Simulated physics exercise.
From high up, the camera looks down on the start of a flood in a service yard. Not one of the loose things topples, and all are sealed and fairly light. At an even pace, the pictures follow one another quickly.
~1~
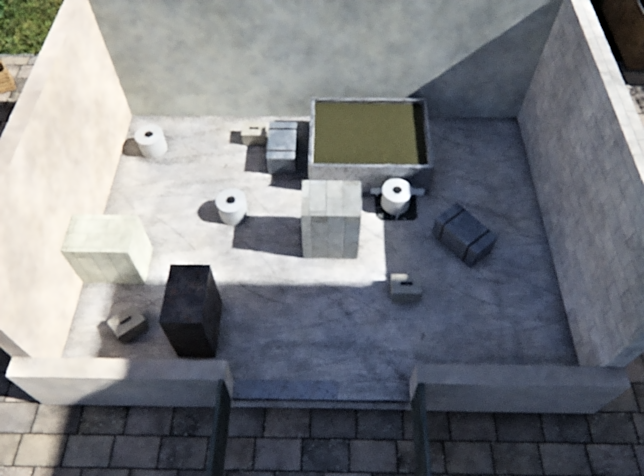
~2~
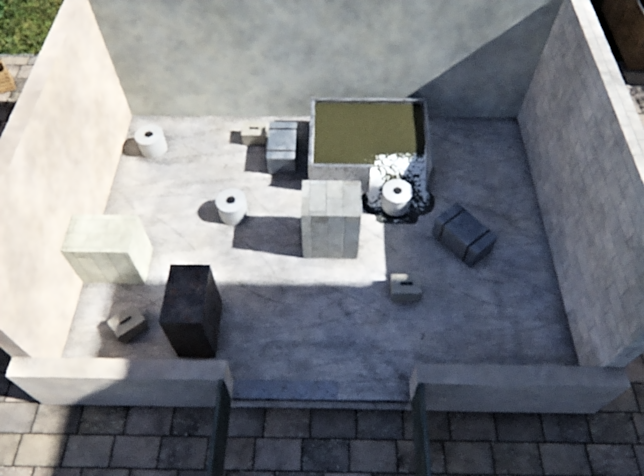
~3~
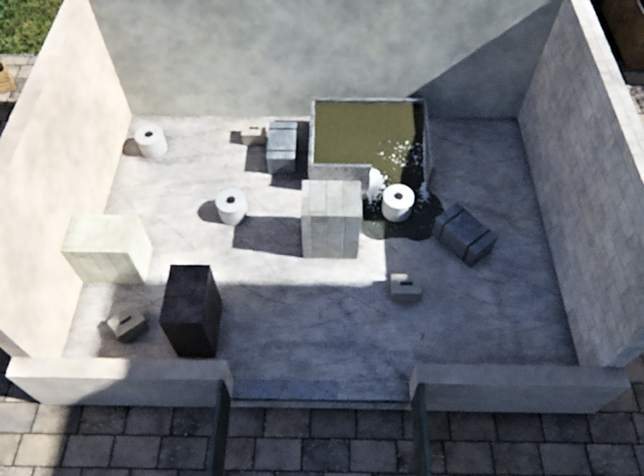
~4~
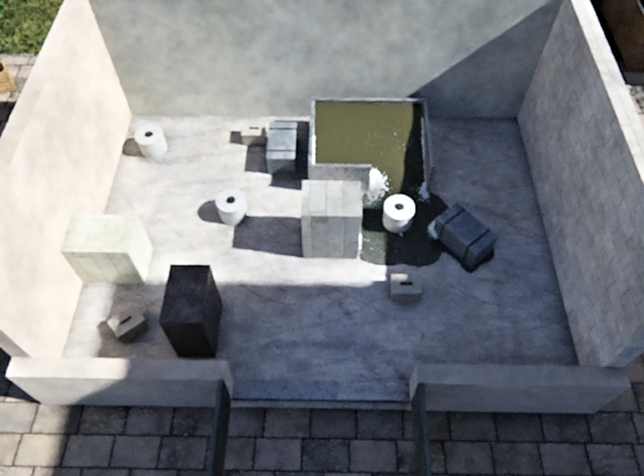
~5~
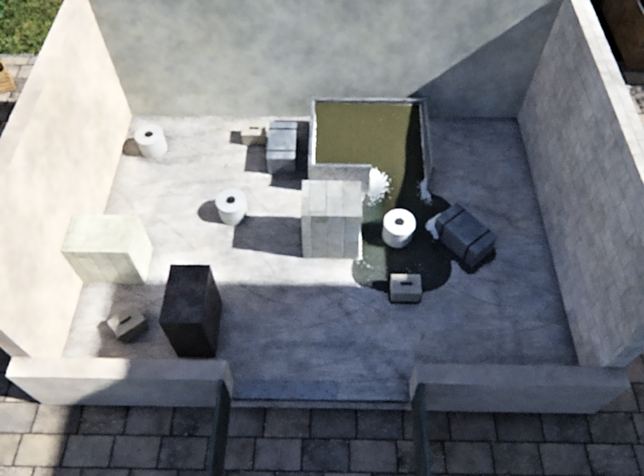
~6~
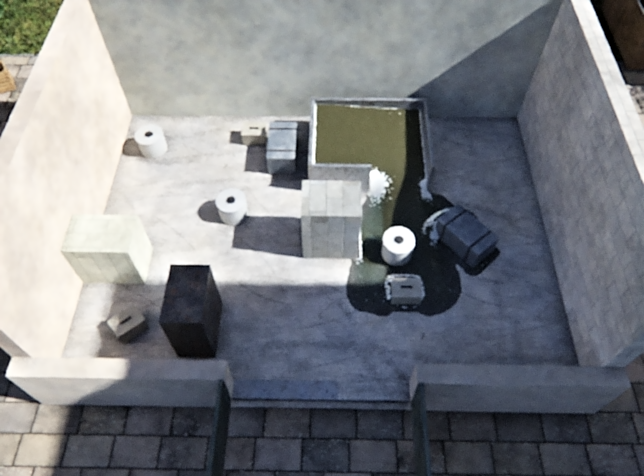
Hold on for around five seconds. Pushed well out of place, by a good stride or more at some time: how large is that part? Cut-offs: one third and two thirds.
Share shifted well: Middle, a third to two thirds.
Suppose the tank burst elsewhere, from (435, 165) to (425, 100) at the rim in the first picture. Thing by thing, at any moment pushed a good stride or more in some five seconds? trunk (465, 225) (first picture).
Looking at how things go, I'd say it travelled at least that.
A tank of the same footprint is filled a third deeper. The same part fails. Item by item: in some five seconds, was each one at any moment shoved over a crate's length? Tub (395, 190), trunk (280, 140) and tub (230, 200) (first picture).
Answers in the order asked: Went past the threshold, stayed within the threshold, stayed within the threshold.
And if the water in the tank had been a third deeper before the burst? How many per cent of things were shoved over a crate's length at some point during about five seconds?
I reckon 40 per cent of the loose things.
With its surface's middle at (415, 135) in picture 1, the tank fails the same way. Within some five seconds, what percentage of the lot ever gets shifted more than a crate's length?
Estimate: Some 20 per cent of them.
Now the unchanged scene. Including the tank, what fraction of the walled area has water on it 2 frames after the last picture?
That works out to about 25 in a hundred.
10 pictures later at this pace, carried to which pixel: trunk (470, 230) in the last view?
Look for it near pixel (517, 263).
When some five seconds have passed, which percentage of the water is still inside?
Looks like about 76 per cent of the water.
A moment on, 1 of 8 are well off their spots; 1 afloat.
Next, 3 of 8 are well off their spots; 0 afloat.
Later, 3 of 8 are well off their spots; 0 afloat.
In the end, 3 of 8 are well off their spots, and 3 have been at some point; 0 afloat.
